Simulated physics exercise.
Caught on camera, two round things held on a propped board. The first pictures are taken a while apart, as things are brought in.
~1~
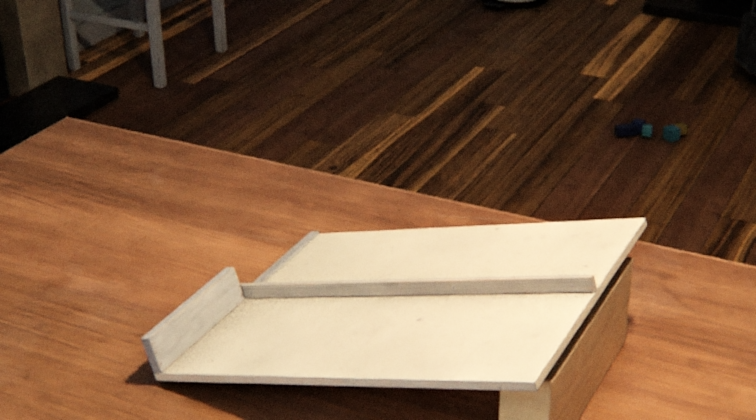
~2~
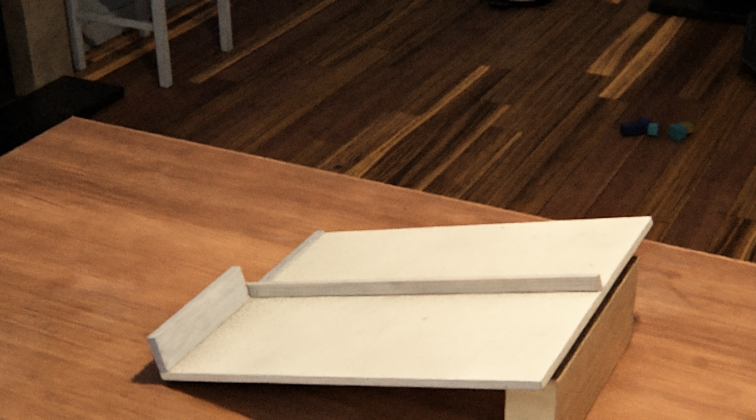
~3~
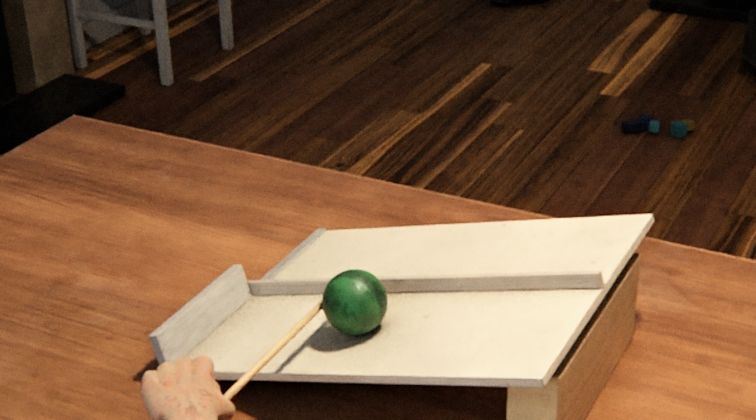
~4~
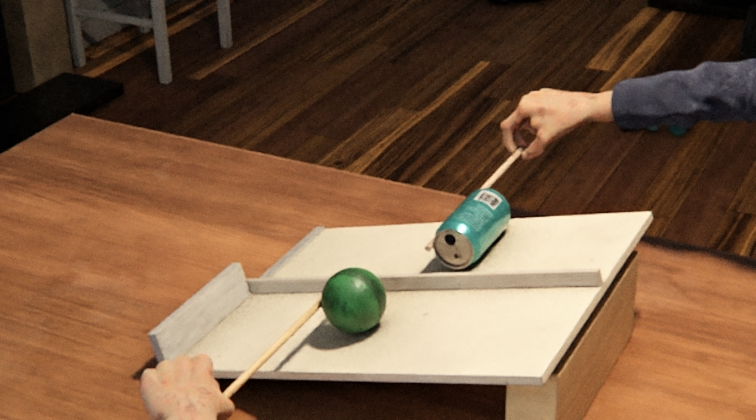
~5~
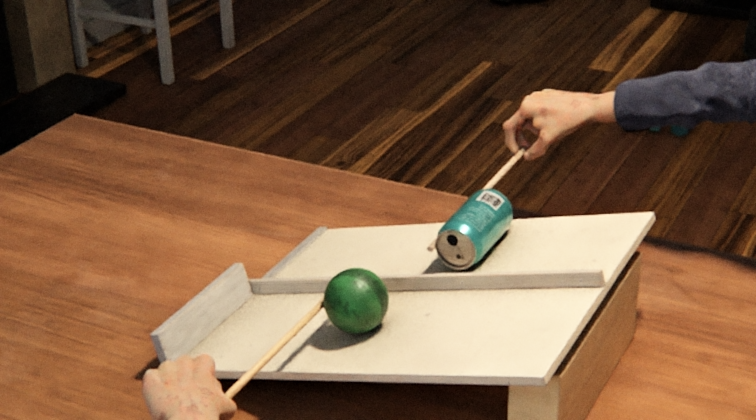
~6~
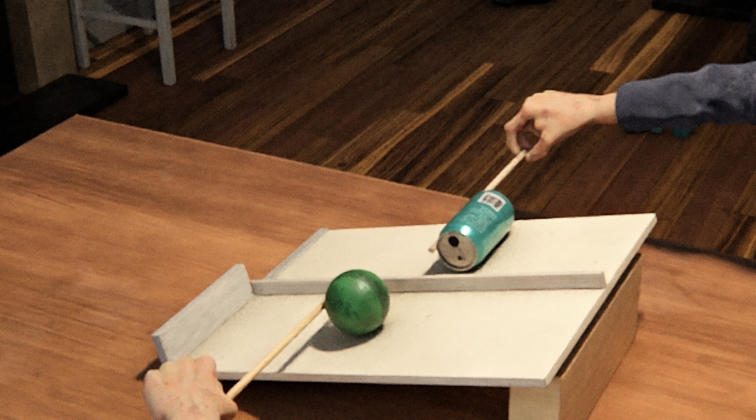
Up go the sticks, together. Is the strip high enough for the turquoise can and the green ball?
As it turns out, the turquoise can rolls off the board; the green ball stops on the board.
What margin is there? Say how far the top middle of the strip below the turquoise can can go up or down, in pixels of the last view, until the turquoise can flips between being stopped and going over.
About 12 pixels up.
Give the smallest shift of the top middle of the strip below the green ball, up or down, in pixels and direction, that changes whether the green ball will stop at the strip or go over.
Some 20 pixels, down.
Then, 0.54 s after the last picture, turquoise can rolling on the board near (336, 237); green ball rolling on the board near (236, 305).
Then, 1.10 s after the last picture, turquoise can off the board near (57, 192); green ball resting against the strip near (230, 304).
By the end, the turquoise can runs past the strip; the green ball gets caught, near (230, 304).
